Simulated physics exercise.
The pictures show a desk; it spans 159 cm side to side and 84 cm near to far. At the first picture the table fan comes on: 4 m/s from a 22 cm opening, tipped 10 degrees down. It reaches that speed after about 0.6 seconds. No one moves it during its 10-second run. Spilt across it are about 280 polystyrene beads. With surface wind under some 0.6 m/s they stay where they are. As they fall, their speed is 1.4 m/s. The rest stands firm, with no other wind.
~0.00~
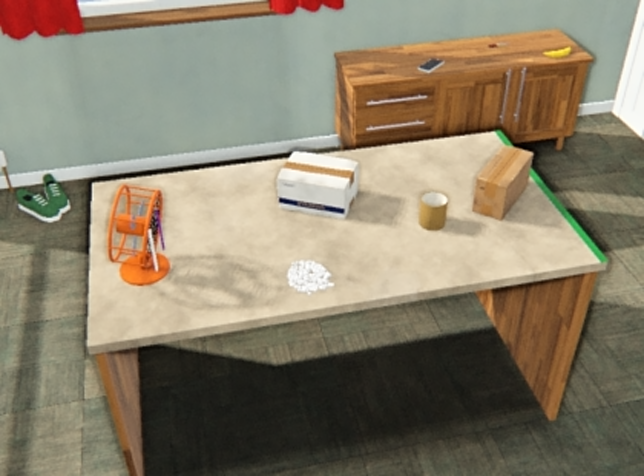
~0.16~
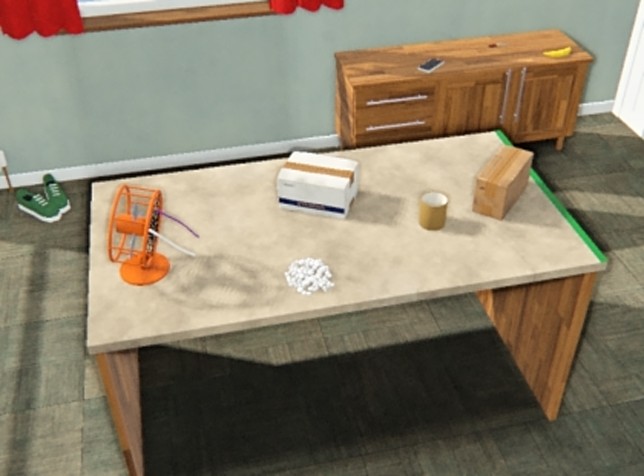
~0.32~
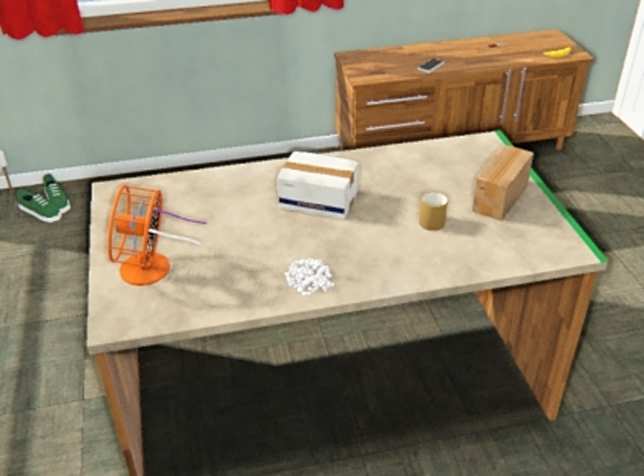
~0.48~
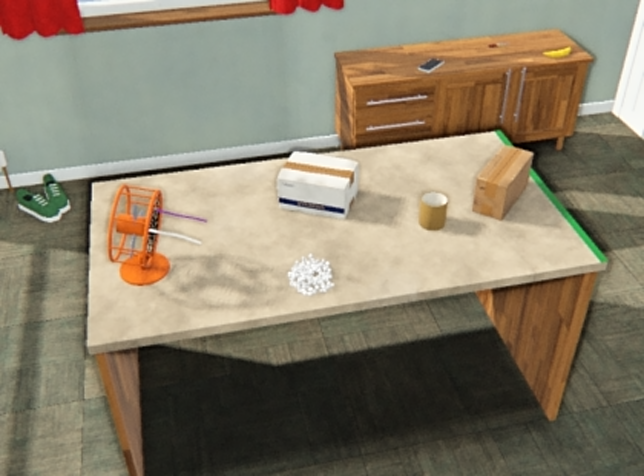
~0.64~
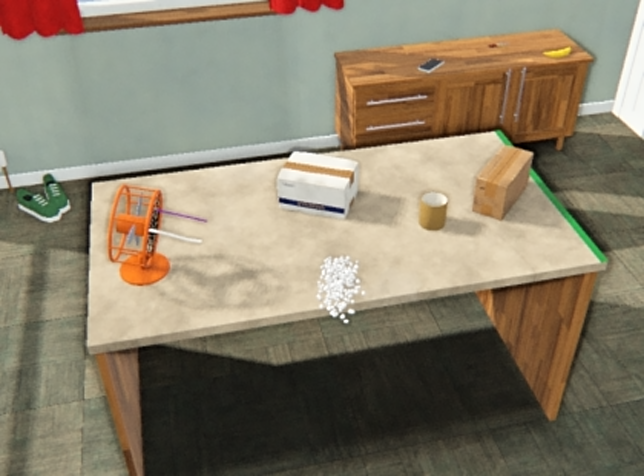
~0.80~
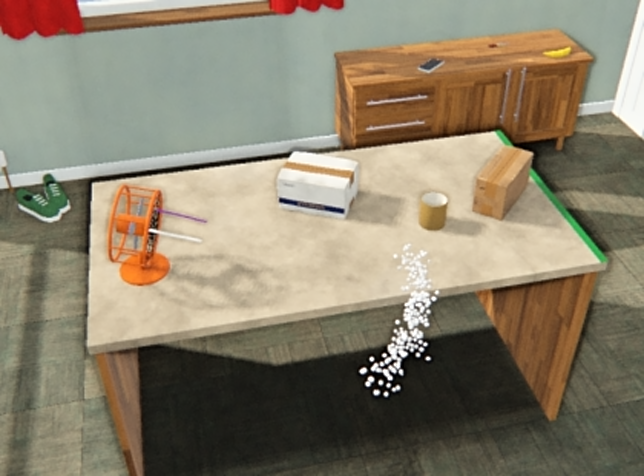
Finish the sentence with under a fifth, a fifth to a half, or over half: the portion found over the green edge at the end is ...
The portion found there is under a fifth.
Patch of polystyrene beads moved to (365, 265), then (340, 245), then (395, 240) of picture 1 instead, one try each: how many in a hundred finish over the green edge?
Roughly 40 %, then 30 %, then 50 %.
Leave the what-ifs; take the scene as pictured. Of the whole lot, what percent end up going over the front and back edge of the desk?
90 % front, 0 % back.
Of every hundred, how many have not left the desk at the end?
I'd put it at some 0 %.
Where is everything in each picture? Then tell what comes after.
In the first picture, the middle of the polystyrene beads is near (307, 277), none has stirred yet and the mouth of the table fan is at (136, 226).
In the second picture, the middle of the polystyrene beads is near (307, 273), none has stirred yet and the green edge is centred on (548, 188).
In the third picture, the middle of the polystyrene beads is near (307, 273), none has stirred yet, the top of a box is at (318, 169) and the top of a mug is at (434, 199).
In the fourth picture, the middle of the polystyrene beads is near (312, 277) and about 5 % have left their places.
In the fifth picture, the middle of the polystyrene beads is near (335, 283), the farthest in sight from the table fan is at (364, 294) and all have left their places.
In the sixth picture, the middle of the polystyrene beads is near (418, 284), the farthest in sight from the table fan is at (437, 293) and all have left their places.
After 2.0 s the count stands so, 7 % are over the green edge.
After 3.2 s the count stands so, 7 % are over the green edge.
After 5.5 s the count stands so, 7 % are over the green edge.
After 10.0 s, at the end, 7 % are over the green edge.
